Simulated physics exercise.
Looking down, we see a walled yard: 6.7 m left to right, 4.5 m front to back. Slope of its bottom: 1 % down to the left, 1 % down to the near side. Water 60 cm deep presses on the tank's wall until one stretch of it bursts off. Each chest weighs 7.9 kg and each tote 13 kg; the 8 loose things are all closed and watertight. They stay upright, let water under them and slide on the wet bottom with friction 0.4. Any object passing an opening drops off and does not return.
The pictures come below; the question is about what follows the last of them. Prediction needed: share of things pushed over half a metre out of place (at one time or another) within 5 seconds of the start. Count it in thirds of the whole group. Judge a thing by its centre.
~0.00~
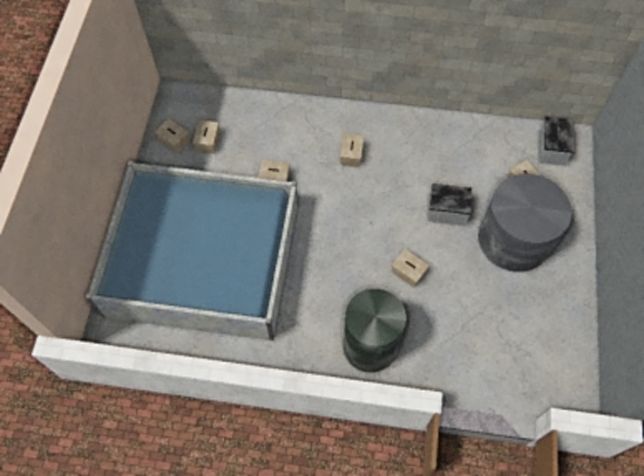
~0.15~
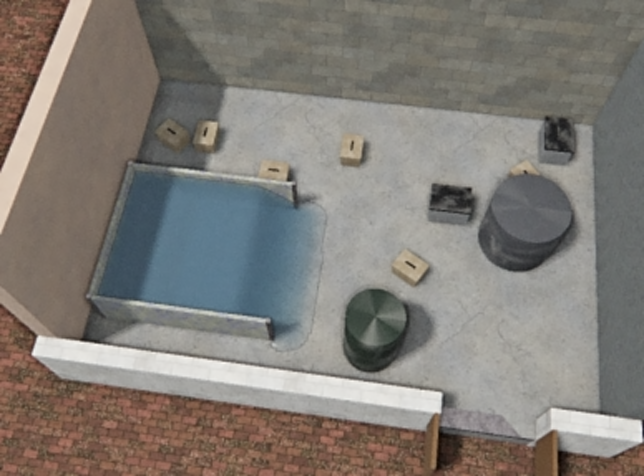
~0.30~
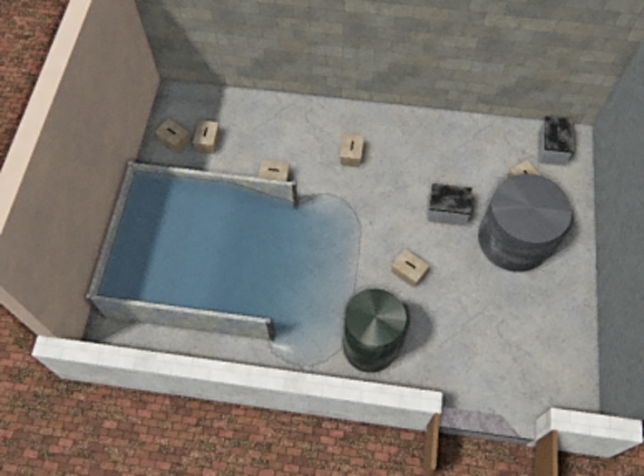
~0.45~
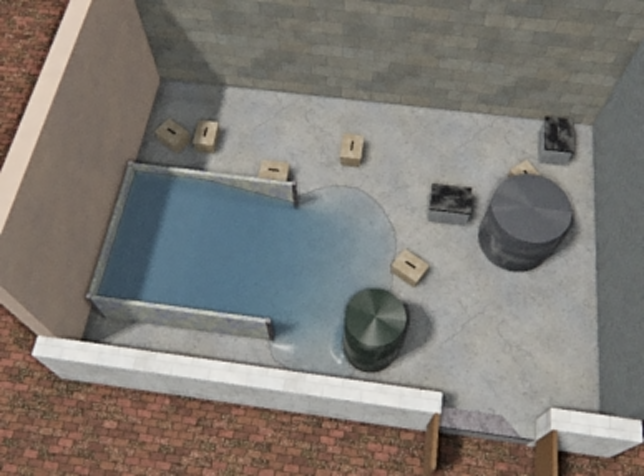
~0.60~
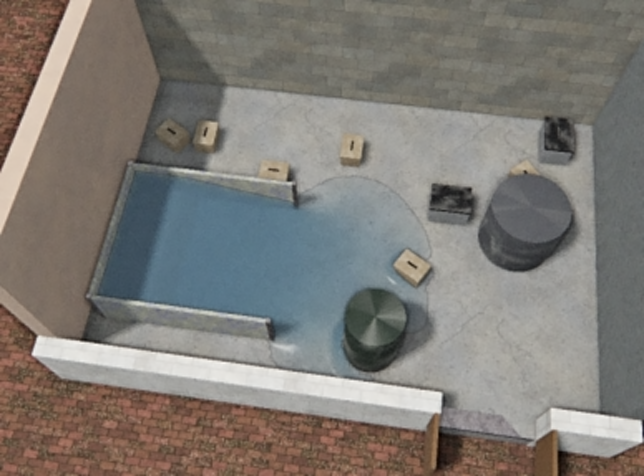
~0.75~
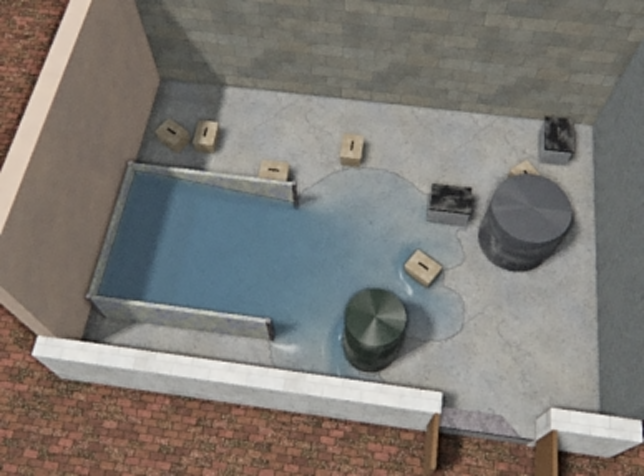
The count will reach a third but not two thirds.
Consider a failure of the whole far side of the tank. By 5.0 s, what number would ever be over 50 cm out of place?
Then it comes to 7.
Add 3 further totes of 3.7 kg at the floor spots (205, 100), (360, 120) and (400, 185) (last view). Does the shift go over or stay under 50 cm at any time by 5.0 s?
One after another they come out inside the limit, above it, above it.
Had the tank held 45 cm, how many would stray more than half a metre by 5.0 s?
Result: 3.
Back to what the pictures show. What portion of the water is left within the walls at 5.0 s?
94 %.
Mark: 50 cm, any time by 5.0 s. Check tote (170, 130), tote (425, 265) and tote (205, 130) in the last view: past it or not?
Result, in order: Undershooting / overshooting / undershooting.
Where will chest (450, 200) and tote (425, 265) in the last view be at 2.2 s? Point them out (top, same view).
I'd say close to (511, 135) and close to (591, 295).
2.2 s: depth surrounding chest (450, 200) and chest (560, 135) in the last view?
About 9 and 2 cm.
After 1.1 s 1 of 8 are over 50 cm from their spots; 0 afloat.
After 2.2 s 2 of 8 are over 50 cm from their spots; 2 afloat.
After 3.5 s 2 of 8 are over 50 cm from their spots; 3 afloat.
After 5.0 s 4 of 8 are over 50 cm from their spots, and 4 have been at some point; 4 afloat.
